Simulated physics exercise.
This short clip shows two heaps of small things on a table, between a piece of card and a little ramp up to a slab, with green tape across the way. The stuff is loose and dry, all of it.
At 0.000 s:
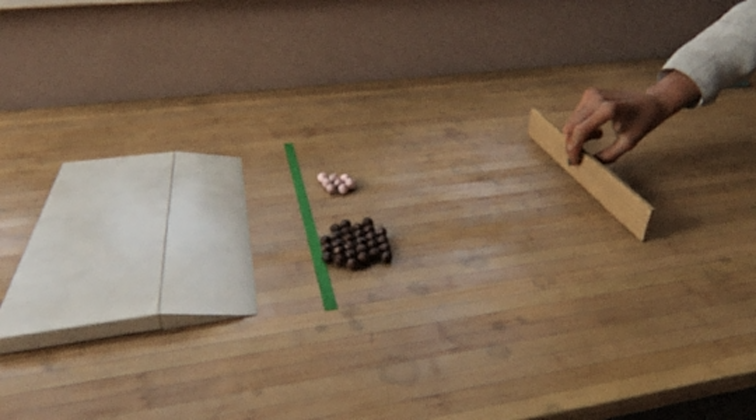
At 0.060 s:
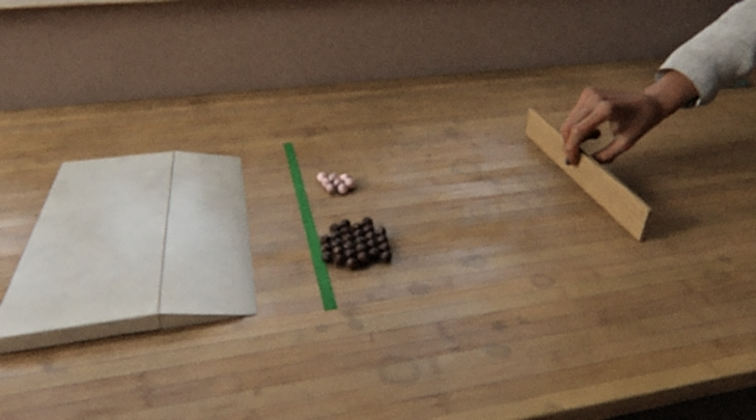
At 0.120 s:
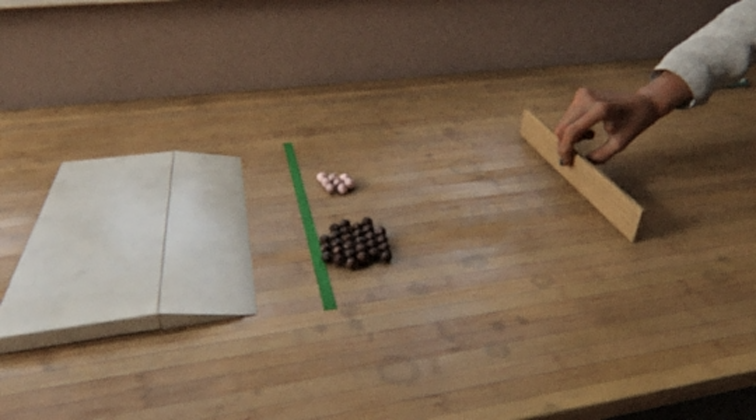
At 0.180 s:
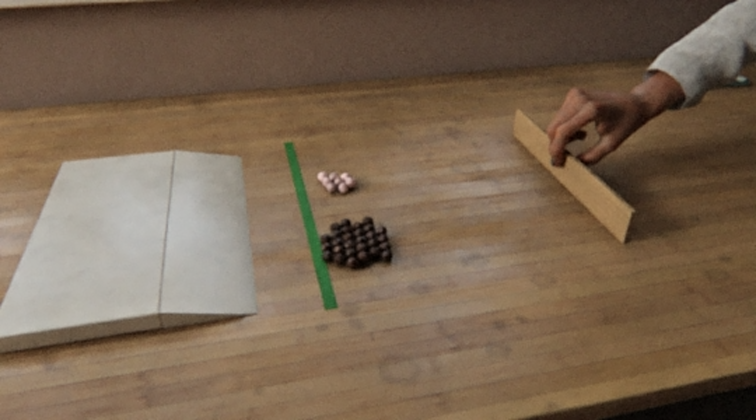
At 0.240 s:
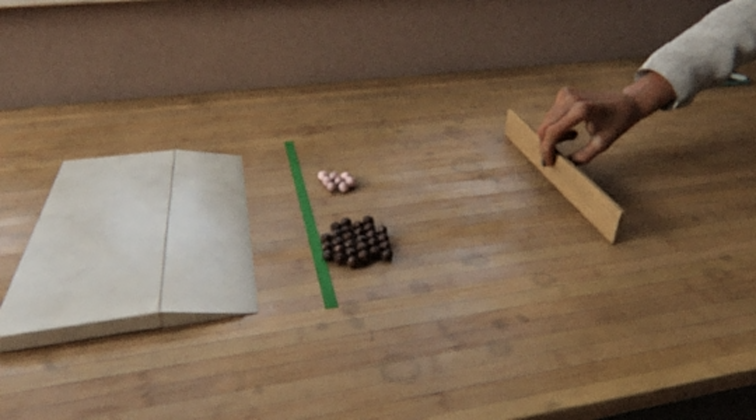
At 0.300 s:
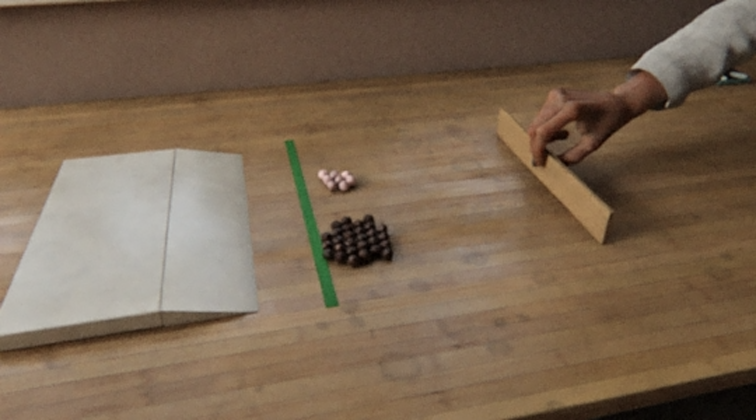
At the start, a hand holds a piece of card upright at the right of a wooden table, with dark chocolate balls and a smaller pink heap beside green tape and a pale ramp and slab at left. The hand then slides the card slowly a short way left, while both heaps stay still.
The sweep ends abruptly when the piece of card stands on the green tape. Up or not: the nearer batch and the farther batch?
You'd find the nearer batch ending short of the top and the farther batch ending short of the top.
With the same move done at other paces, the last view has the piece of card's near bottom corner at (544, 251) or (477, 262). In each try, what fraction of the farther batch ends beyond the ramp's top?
10 per cent, then 100 per cent.
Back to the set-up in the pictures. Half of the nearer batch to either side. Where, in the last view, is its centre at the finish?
It ends up centred around (272, 255) in the final picture.
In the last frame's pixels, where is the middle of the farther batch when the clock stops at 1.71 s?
Roughly (281, 185).
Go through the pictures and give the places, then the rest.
Piece of card at (638, 215), at rest; green tape at (290, 149); top of the ramp at (161, 299); nearer batch at (360, 243), some chocolate balls; farther batch at (339, 184), a few sugar pearls, in the first frame.
Piece of card at (636, 215); farther batch at (338, 183), in the second frame.
Piece of card at (629, 216); nearer batch at (360, 242), in the third frame.
Piece of card at (619, 217); farther batch at (339, 183), in the fourth frame.
Piece of card at (609, 217); nearer batch at (361, 241), in the fifth frame.
Piece of card at (598, 217); green tape at (290, 146); top of the ramp at (162, 296); nearer batch at (361, 240); farther batch at (340, 181), in the sixth frame.
Around 0.99 s, piece of card still moving, near (426, 166); nearer batch all short of the ramp; farther batch all short of the ramp.
Around 1.71 s, piece of card stopped at the green tape; nearer batch all short of the ramp; farther batch all short of the ramp.
Around 1.99 s, piece of card stopped at the green tape; nearer batch about a third on the ramp, about two thirds short of the ramp; farther batch most on the ramp, a small part short of the ramp.
Finally (2.9 s), piece of card stopped at the green tape; nearer batch none past the top, a small part on the ramp, most short of the ramp; farther batch none past the top, all short of the ramp.
